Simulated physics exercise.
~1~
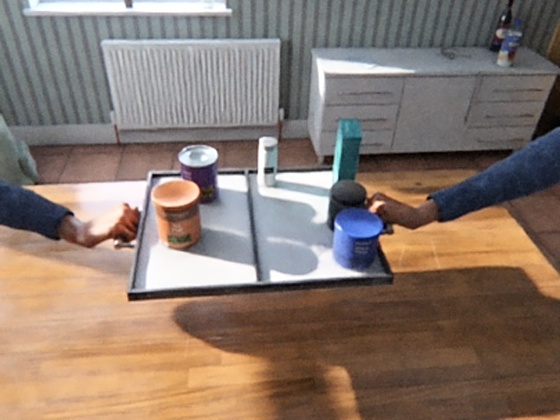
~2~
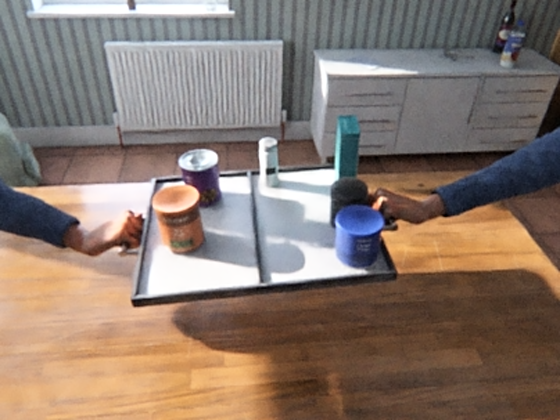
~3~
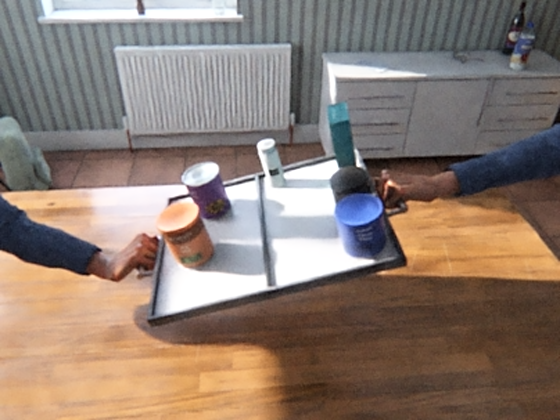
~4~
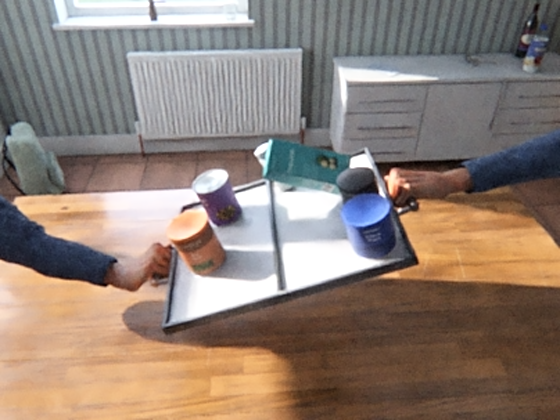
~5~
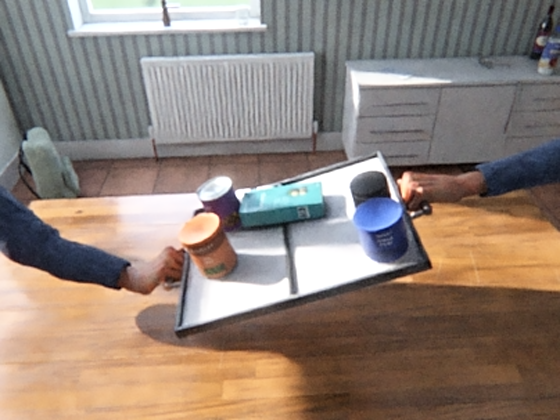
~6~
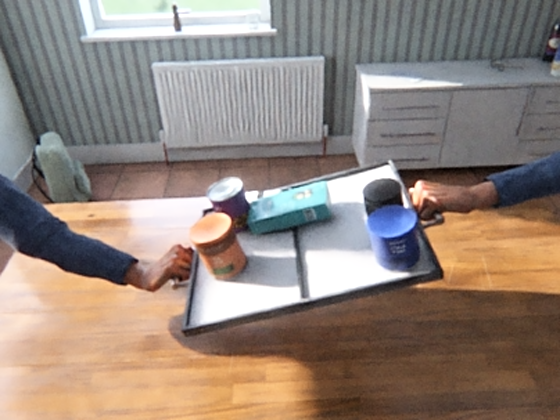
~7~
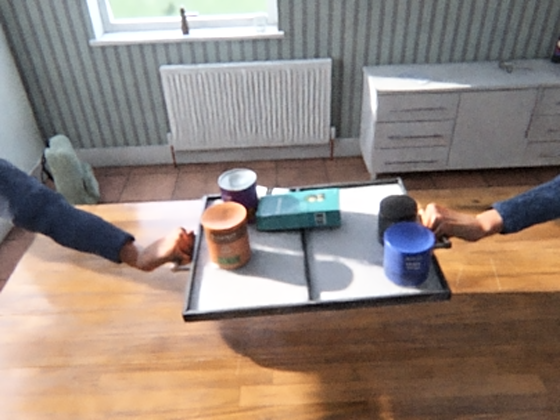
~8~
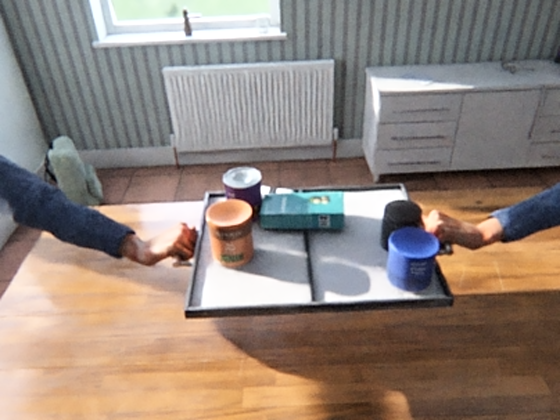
In a room with striped wallpaper, a white radiator and a pale sideboard, seen from slightly above, two hands in blue sleeves hold a rimmed tray over a wooden table. On it stand an orange tin and a purple tin at the left, a white shaker near the middle, and a turquoise packet, black jar and blue tin at the right. The hands tip the tray, left edge down, and the packet leans left and topples, the shaker going over too. The packet settles against the purple tin, hiding the shaker. The hands level the tray, with the packet lying on it and the tins and jar upright.
